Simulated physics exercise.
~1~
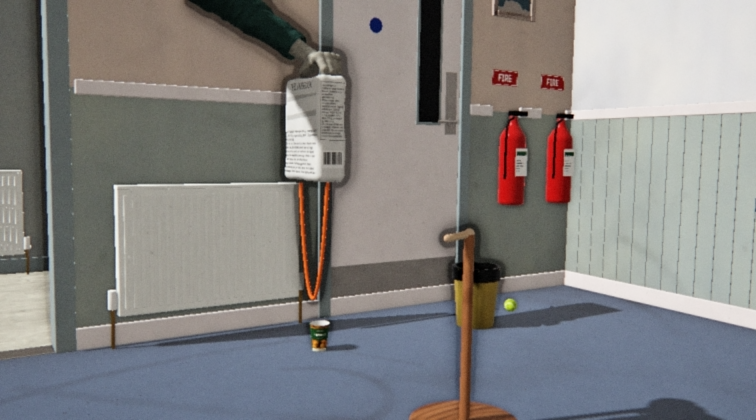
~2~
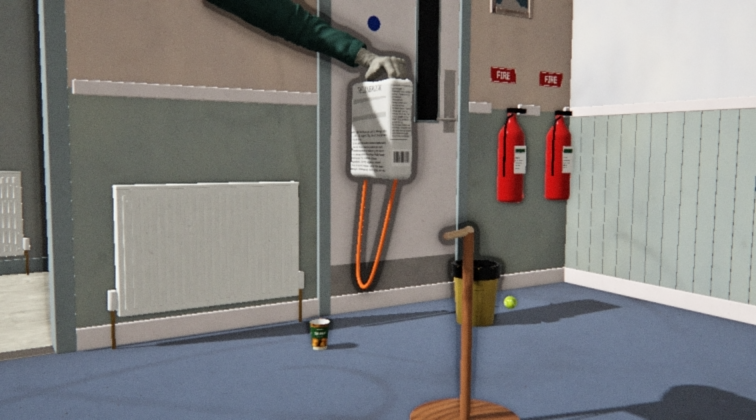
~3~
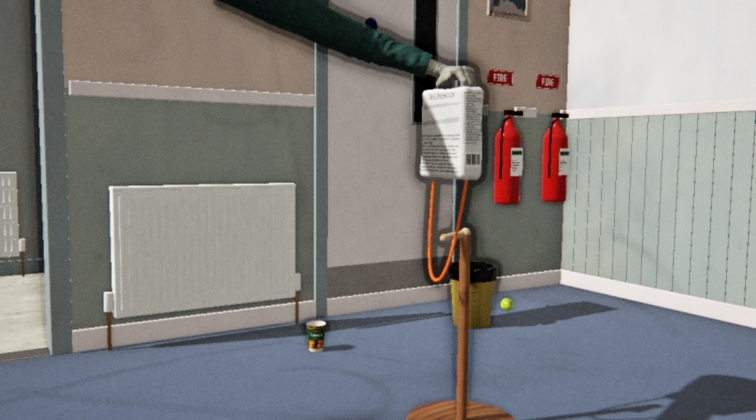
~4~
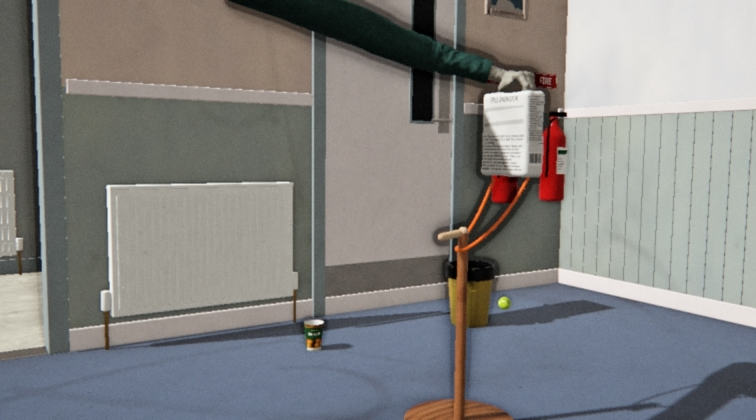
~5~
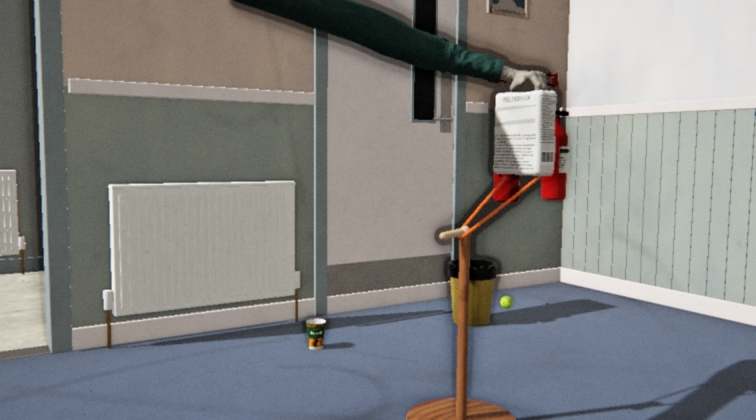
In a room with a blue floor, a gloved hand in a green sleeve carries a white bag rightward, its orange loop hanging below, until the loop catches on a wooden stand's peg and pulls tight, with the bag held just past the post before red extinguishers.
